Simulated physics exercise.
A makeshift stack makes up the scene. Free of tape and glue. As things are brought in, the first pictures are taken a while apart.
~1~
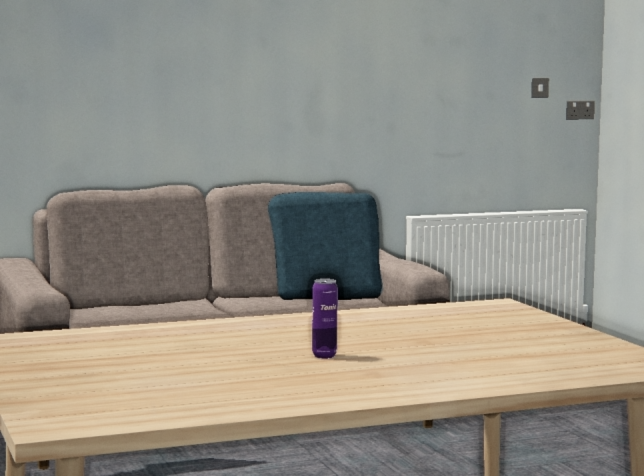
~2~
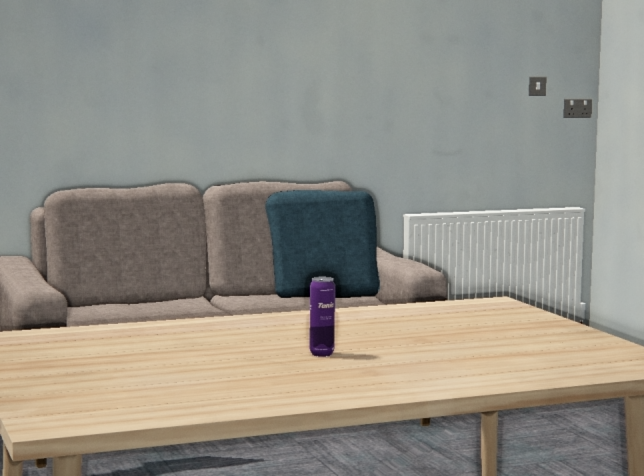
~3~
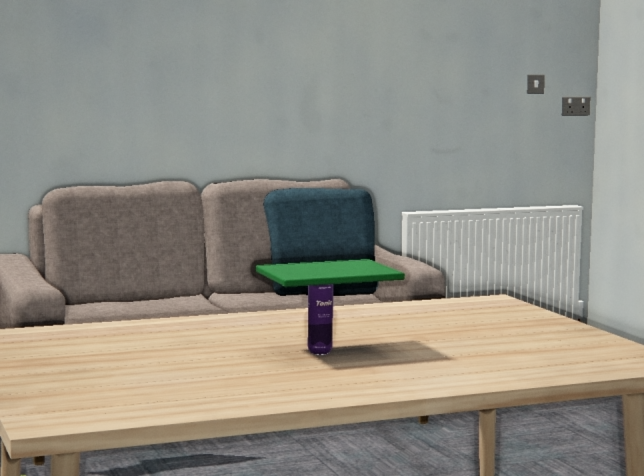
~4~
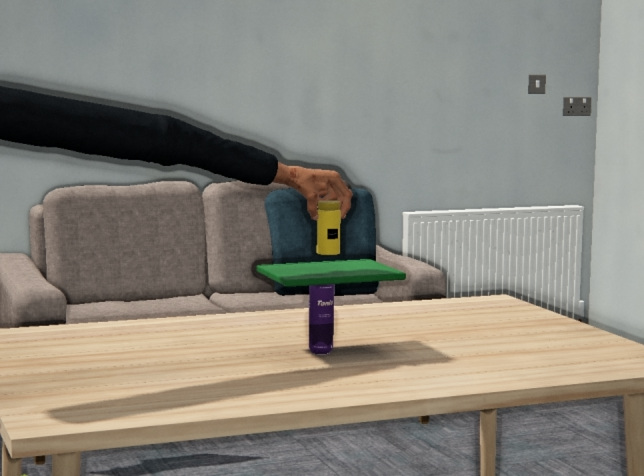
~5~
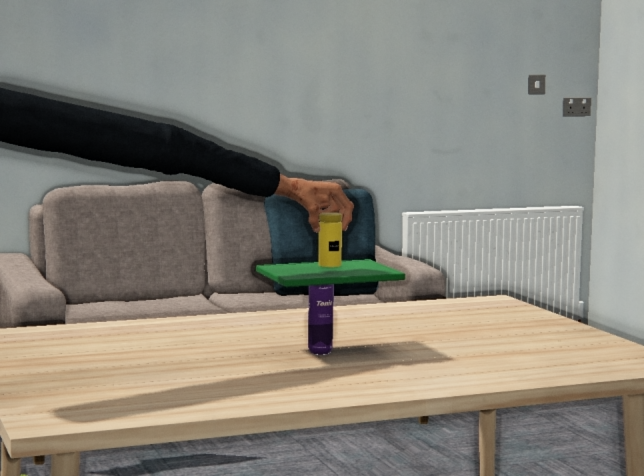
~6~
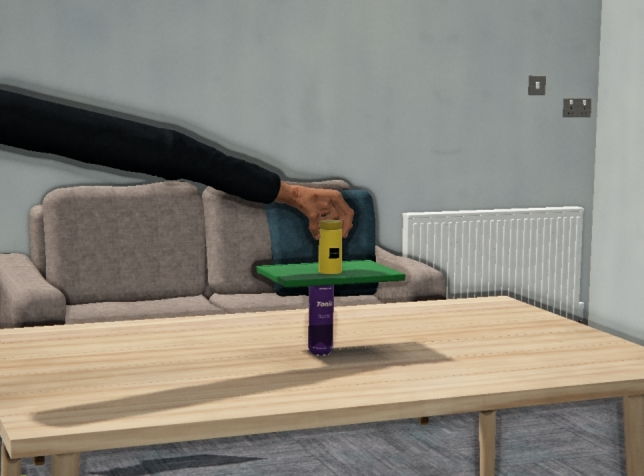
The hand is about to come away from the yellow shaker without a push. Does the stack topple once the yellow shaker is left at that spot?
The stack endures.
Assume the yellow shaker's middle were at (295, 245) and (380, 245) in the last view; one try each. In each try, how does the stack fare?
Trial 1 - stable; trial 2 - collapsed.
Then, 0.20 s on from there, no change.
Then, 0.50 s on from there, yellow shaker resting near (331, 247).
In the end, all 3 unmoved. At the end, from the last picture's camera, yellow shaker near (331, 247). The stack holds.
